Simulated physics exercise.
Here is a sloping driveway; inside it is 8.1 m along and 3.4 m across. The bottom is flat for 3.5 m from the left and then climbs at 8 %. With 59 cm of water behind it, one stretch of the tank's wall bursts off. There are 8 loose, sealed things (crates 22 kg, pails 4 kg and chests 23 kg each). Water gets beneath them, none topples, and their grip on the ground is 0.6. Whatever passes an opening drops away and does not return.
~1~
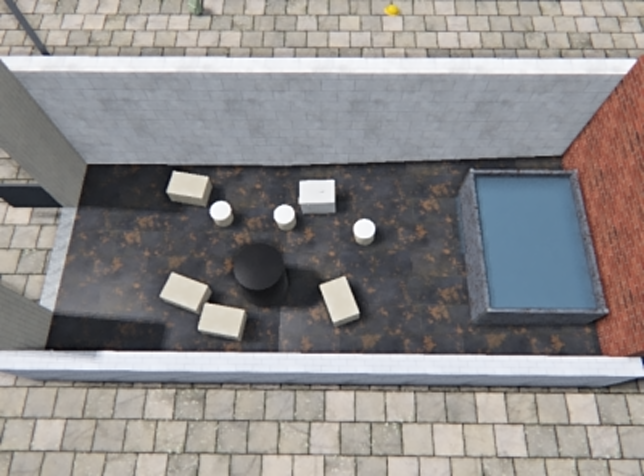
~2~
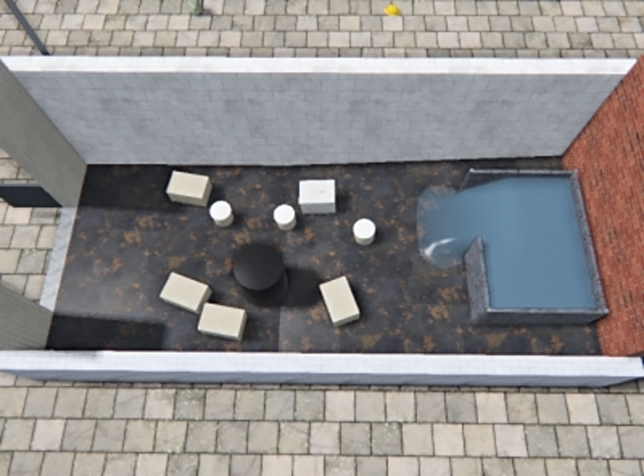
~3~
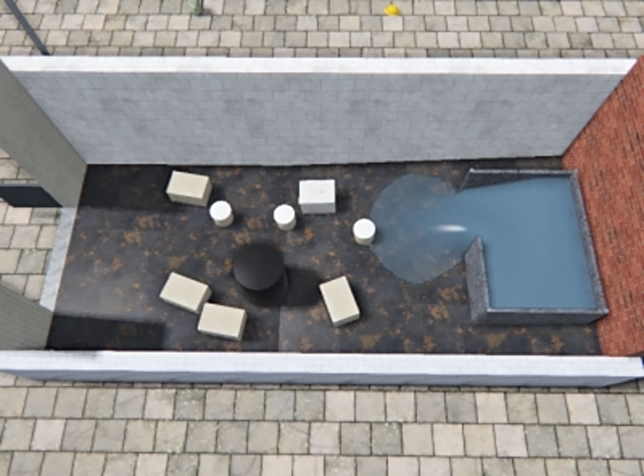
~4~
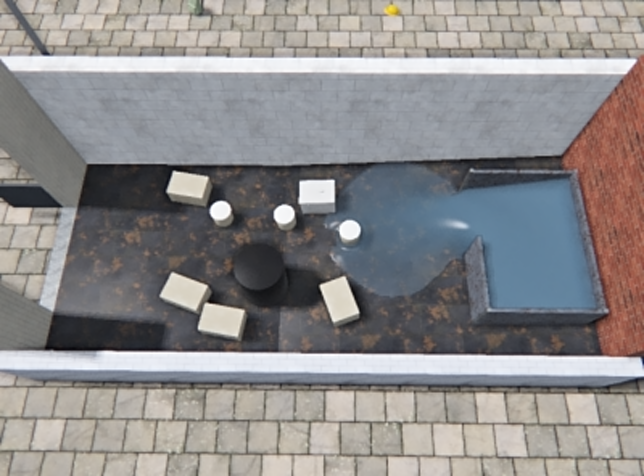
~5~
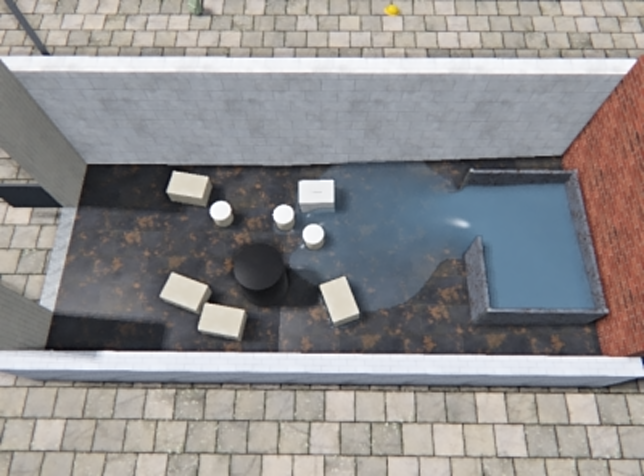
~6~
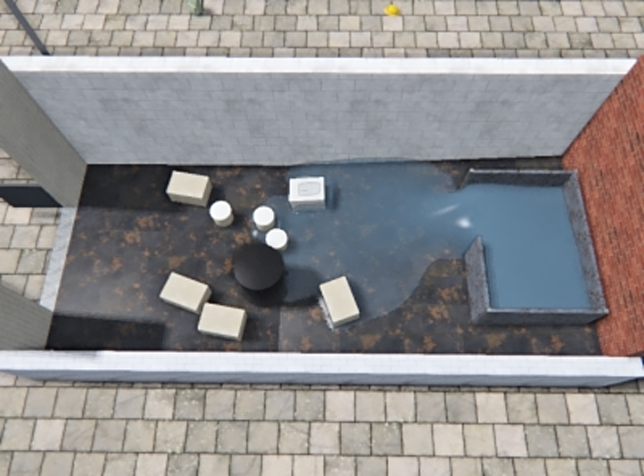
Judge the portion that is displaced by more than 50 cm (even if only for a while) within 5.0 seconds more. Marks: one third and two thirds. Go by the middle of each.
It is between one and two thirds.
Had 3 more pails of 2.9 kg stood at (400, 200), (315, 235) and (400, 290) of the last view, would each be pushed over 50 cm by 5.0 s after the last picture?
In that order: More, over, less.
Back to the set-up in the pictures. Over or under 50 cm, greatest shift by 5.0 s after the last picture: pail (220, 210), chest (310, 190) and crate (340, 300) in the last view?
In turn: More, past it, short of it.
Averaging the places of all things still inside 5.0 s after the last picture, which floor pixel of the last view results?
At about (183, 307).
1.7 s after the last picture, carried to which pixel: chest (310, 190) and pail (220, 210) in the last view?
Near (133, 212) and (73, 203).
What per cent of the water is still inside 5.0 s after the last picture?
About 68 per cent.
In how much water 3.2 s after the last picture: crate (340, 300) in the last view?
About 4 cm.
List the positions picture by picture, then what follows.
In the first picture, a pail at (366, 229), on the bottom; a pail at (286, 214) rests on the ground; 3.1 m2 under water; 0 of 8 have shifted.
In the second picture, a pail at (366, 229), on the bottom; a pail at (286, 214) rests on the ground; water covers 4.0 m2; 0 of 8 have shifted.
In the third picture, a pail at (366, 229) rests on the ground; a pail at (286, 214), on the bottom; 5.3 m2 under water; 0 of 8 have shifted.
In the fourth picture, a pail at (351, 230), on the bottom, 23 cm from its start; a pail at (286, 214) rests on the ground; water covers 6.9 m2; 1 of 8 have shifted.
In the fifth picture, a pail at (315, 234) rests on the ground, 80 cm from its start; a pail at (285, 214) rests on the ground; water covers 8.4 m2; 1 of 8 have shifted.
In the sixth picture, a pail at (277, 238), on the bottom, 140 cm from its start; a pail at (264, 216), on the bottom, 35 cm from its start; water covers 9.6 m2; 3 of 8 have shifted.
Then, 0.4 s after the last picture 3 of 8 are over 50 cm from their spots; 0 afloat.
Then, 1.7 s after the last picture 5 of 8 are over 50 cm from their spots; 3 afloat.
Then, 3.2 s after the last picture 5 of 8 are over 50 cm from their spots; 0 afloat.
Then, 5.0 s after the last picture 5 of 8 are over 50 cm from their spots, and 5 have been at some point; 1 afloat.
